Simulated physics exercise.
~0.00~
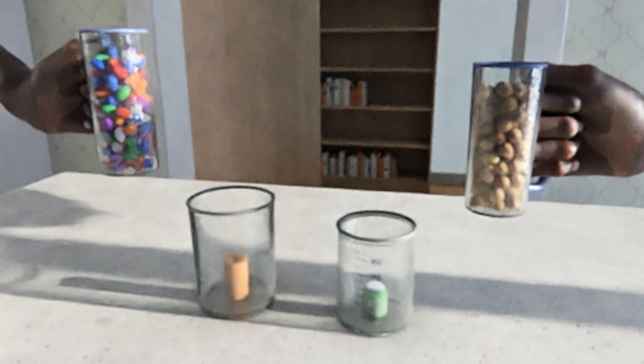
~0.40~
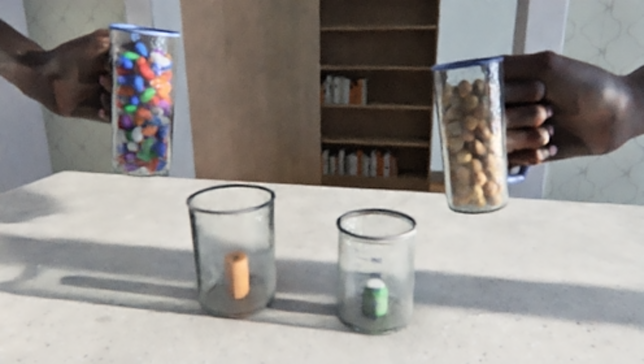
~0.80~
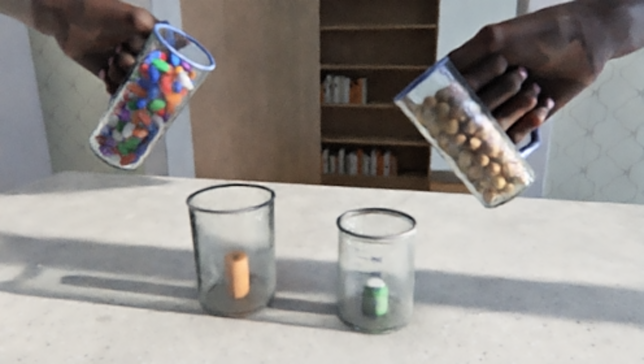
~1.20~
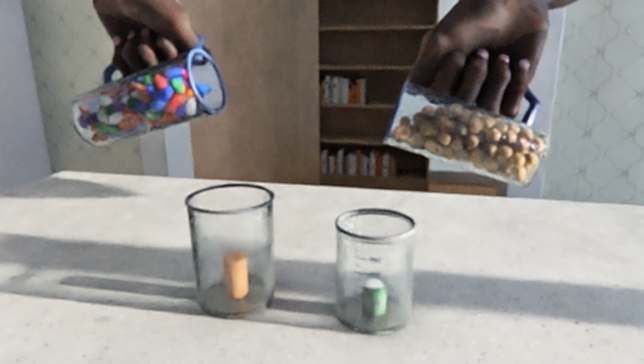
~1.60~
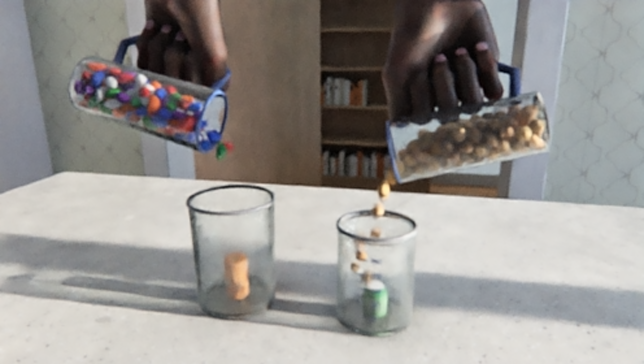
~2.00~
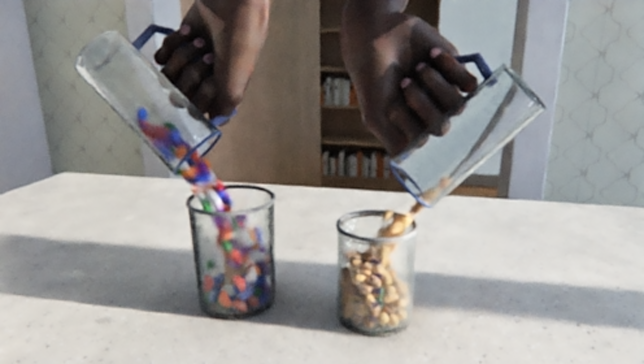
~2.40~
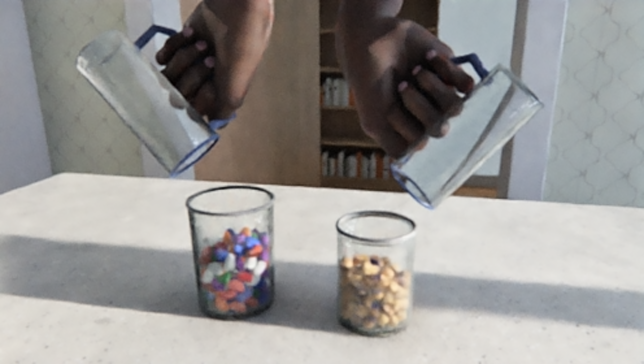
Two hands tipping cups of colourful sweets and tan nuts into glass containers, burying a small orange object and a green one.
